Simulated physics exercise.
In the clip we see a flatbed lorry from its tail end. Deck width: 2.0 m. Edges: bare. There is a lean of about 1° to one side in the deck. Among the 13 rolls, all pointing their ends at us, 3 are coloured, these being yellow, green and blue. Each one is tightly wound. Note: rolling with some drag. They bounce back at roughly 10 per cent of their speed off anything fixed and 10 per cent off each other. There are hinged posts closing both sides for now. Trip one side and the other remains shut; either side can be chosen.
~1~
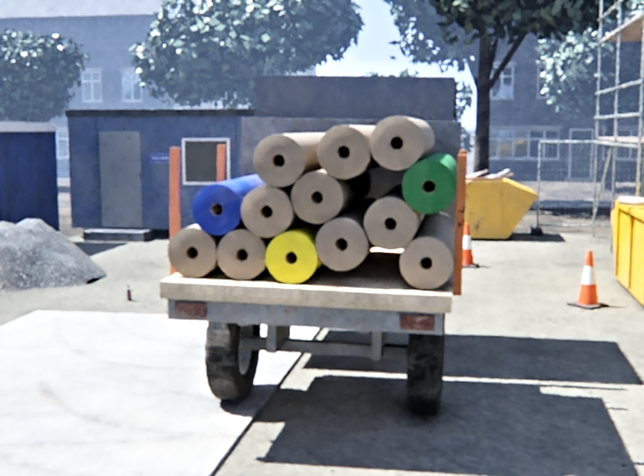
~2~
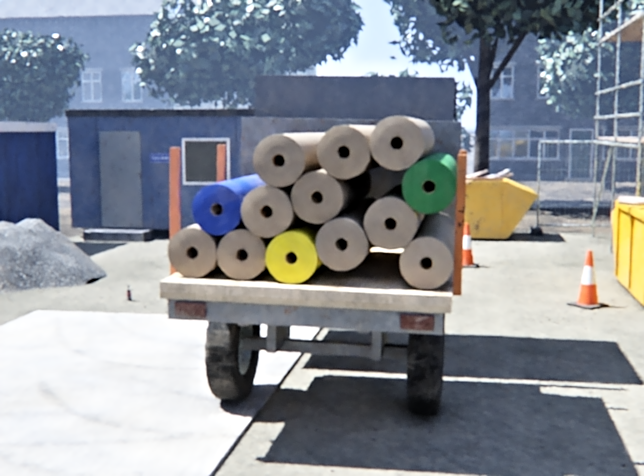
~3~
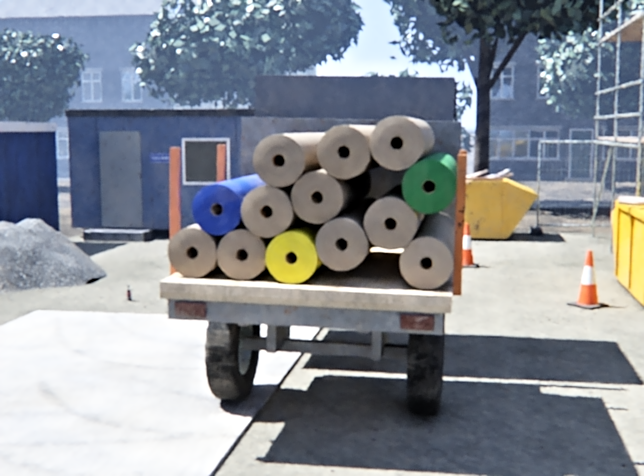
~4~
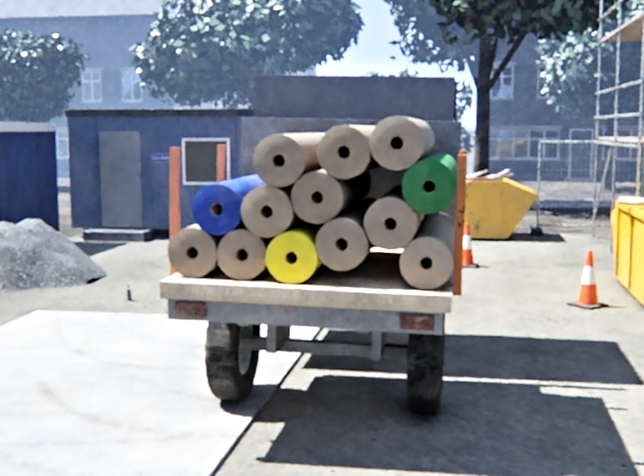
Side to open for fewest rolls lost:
Left.
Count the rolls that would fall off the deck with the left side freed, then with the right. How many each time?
Freeing the left gives 0, freeing the right gives 3.
Side on the left freed, after 0.7 s, yellow is on the deck, 90 cm from the left edge; green is up on others, 20 cm from the right edge; blue is up on others, 35 cm from the left edge; 0 gone from the deck.
Side on the left freed, at the end, yellow is on the deck, 90 cm from the left edge; green is up on others, 20 cm from the right edge; blue is up on others, 35 cm from the left edge; 0 gone from the deck.
Side on the right freed, after 0.7 s, yellow is on the deck, 90 cm from the left edge; green is dropping off the right side; blue is up on others, 35 cm from the left edge; 2 gone from the deck.
Side on the right freed, at the end, yellow is on the deck, 90 cm from the left edge; green is on the ground to the right; blue is up on others, 35 cm from the left edge; 3 gone from the deck.
